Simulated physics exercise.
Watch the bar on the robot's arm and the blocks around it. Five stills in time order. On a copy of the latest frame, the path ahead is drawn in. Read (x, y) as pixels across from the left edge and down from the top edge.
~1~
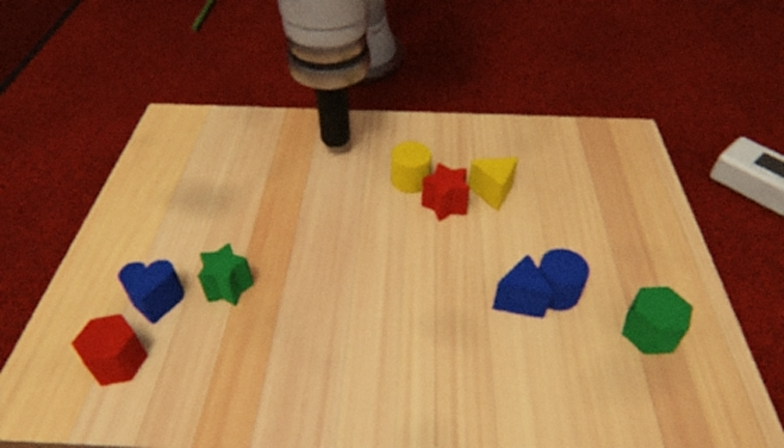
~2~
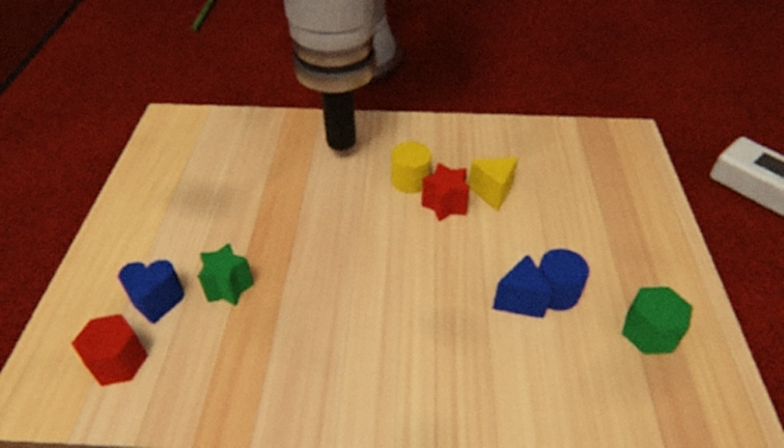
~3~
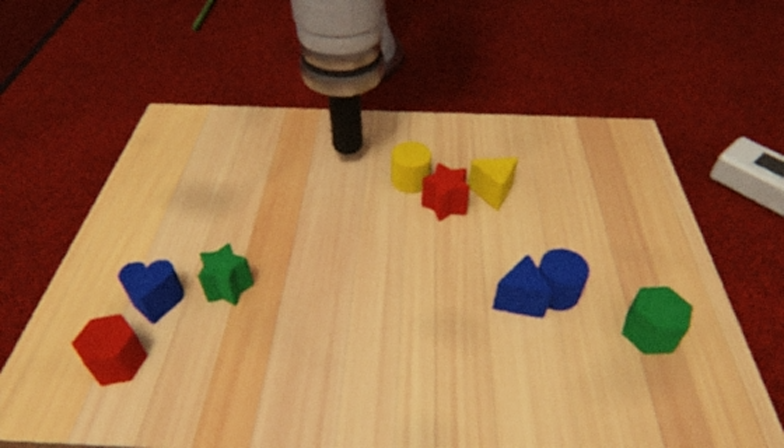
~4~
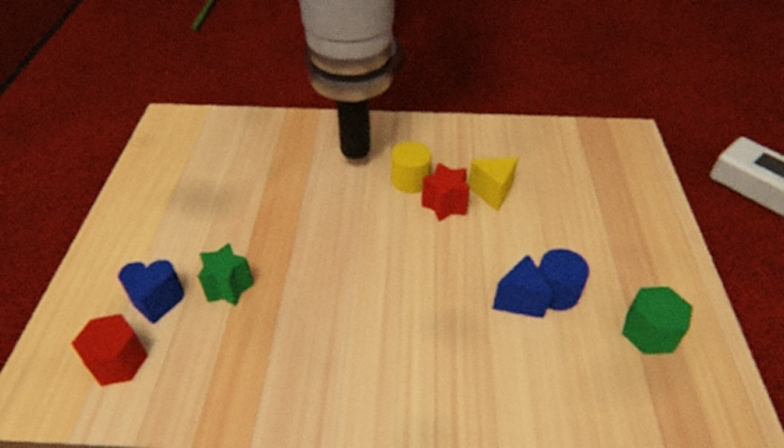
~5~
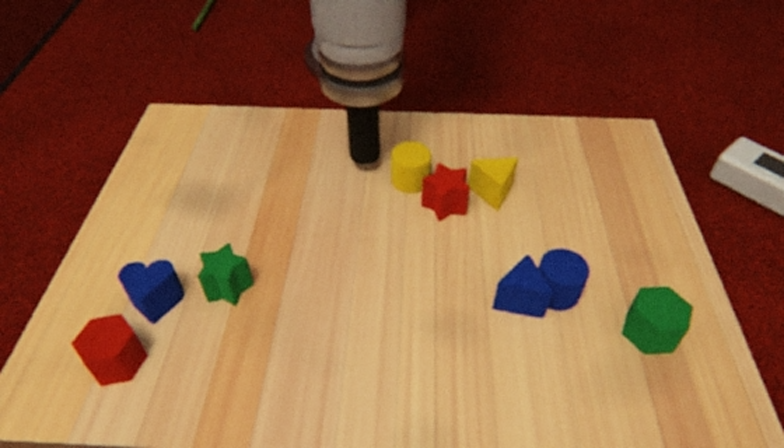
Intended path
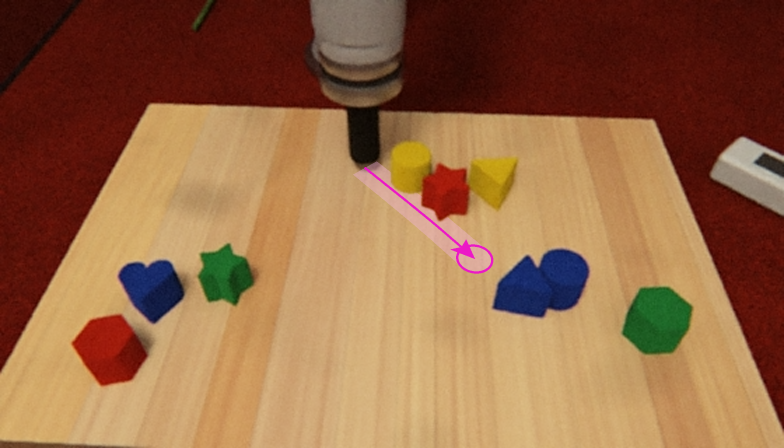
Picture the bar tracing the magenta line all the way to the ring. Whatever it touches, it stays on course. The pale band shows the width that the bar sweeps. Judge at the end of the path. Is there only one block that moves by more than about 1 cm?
It seems not.
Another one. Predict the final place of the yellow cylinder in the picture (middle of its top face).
I'd guess (434, 158).
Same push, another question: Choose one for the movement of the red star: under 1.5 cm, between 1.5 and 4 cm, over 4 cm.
Once the path ends, it will sit 1.5 to 4 cm from where it is now.
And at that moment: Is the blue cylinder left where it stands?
Yes
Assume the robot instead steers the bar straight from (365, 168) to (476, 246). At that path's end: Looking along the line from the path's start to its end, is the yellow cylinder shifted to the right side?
No - that is not the case.
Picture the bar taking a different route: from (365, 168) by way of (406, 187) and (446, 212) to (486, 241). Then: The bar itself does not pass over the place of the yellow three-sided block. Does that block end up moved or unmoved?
It moves.
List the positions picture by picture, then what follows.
In the first frame, bar's lower end (336, 139); yellow cylinder (411, 153); red star (448, 178); blue three-sided block (527, 276); blue cylinder (565, 266).
In the second frame, bar (341, 142); blocks still.
In the third frame, bar (348, 146); blocks still.
In the fourth frame, bar (356, 151); blocks still.
In the fifth frame, bar (365, 156); yellow cylinder (411, 153); red star (448, 178); blue three-sided block (527, 276); blue cylinder (565, 266).
Drawn move, from (365, 168) to (475, 259).
On the path given first. One third of the way, bar (400, 183); yellow cylinder (433, 158); red star (456, 179), turned 20° clockwise.
Two thirds of the way, bar (437, 213); yellow cylinder (434, 158); red star (463, 183).
At the end, bar (477, 247); yellow cylinder (434, 158); red star (465, 184), turned 15° anticlockwise; blue three-sided block still; blue cylinder still.
